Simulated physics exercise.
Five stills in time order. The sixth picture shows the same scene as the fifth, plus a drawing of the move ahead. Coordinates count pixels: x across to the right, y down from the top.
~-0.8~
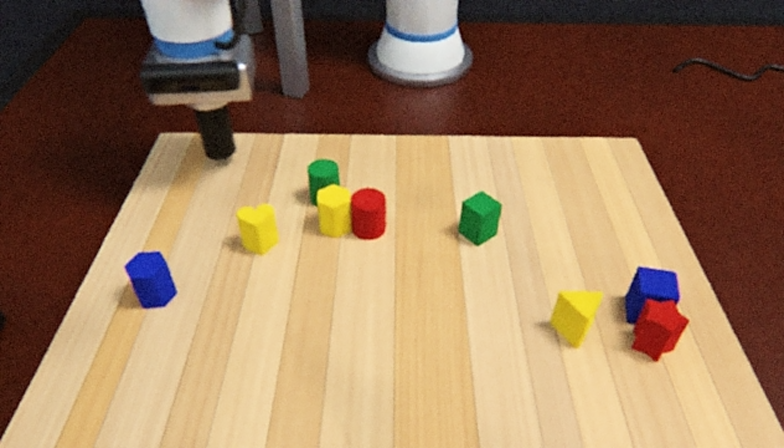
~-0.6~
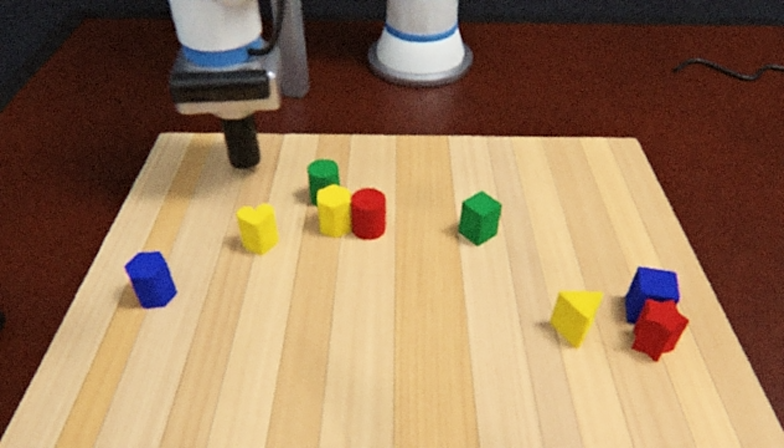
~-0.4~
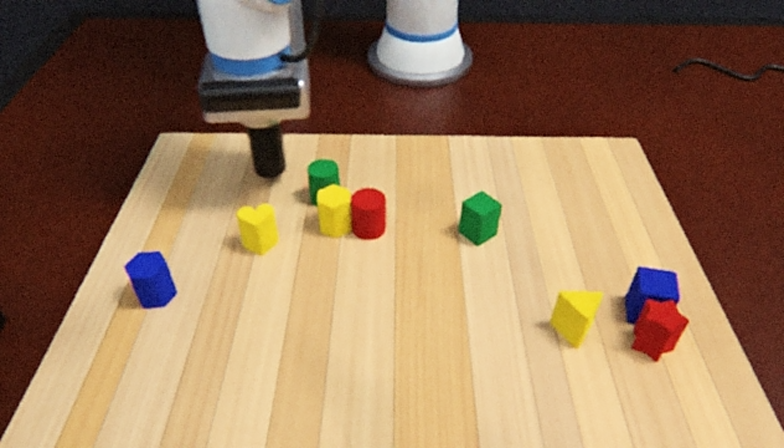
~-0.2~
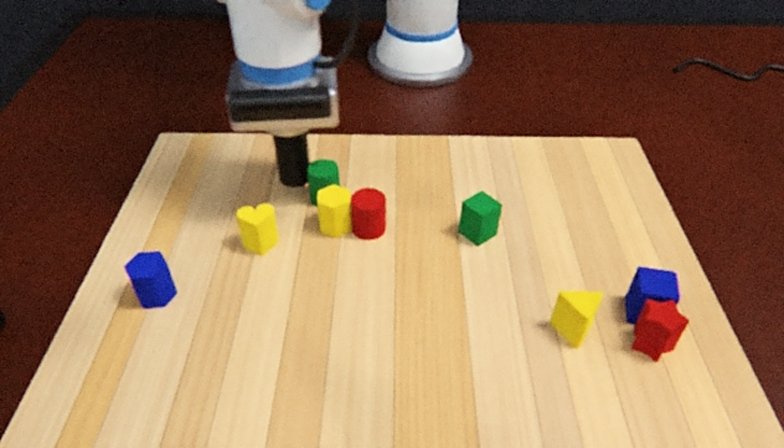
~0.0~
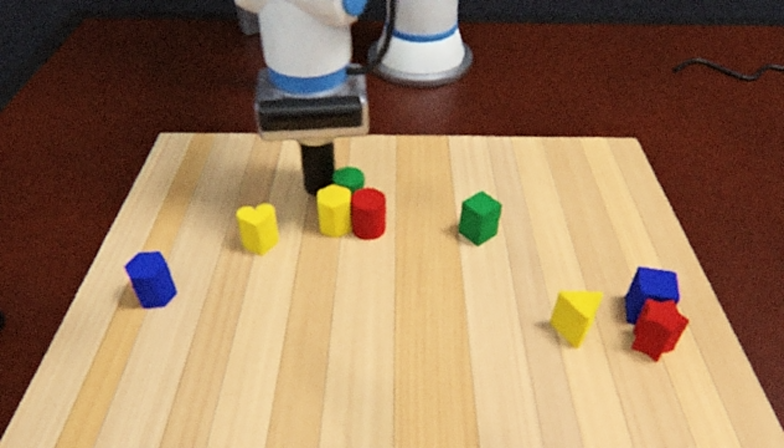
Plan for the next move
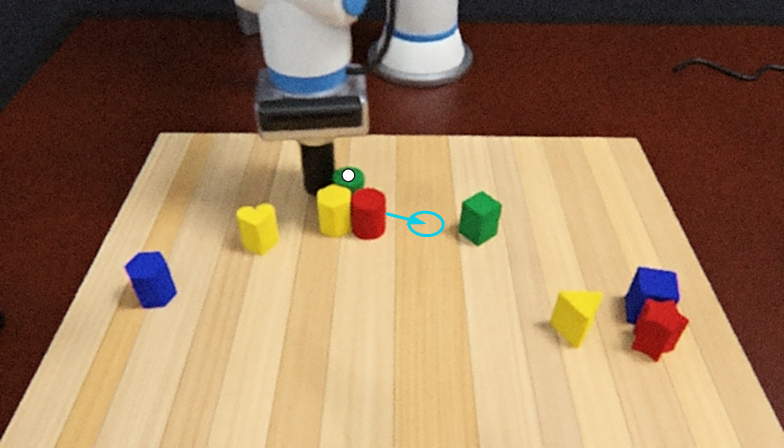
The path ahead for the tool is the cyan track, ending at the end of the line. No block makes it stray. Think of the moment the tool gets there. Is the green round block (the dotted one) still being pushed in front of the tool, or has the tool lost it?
Ahead.
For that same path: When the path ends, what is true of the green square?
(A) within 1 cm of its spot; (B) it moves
B - it moves.
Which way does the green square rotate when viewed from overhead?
The answer is counter-clockwise.
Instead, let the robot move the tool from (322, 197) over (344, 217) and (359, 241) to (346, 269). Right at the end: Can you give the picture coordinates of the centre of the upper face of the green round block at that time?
When the path ends, it will be at (381, 184).
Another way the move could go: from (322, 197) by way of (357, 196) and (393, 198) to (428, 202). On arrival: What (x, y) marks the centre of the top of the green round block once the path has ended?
Final place: (410, 191).
The drawn path runs from (322, 197) to (426, 224); the dot is on the green round block.
What follows on the original path. One third of the way, tool (356, 195); green round block (386, 184); red round block (378, 206).
Two thirds of the way, tool (391, 204); green round block (423, 193); red round block (379, 206).
At the end, tool (427, 213); yellow hexagonal block not moved; green round block (460, 204); red round block (379, 206); green square (496, 205), turned 20° anticlockwise.
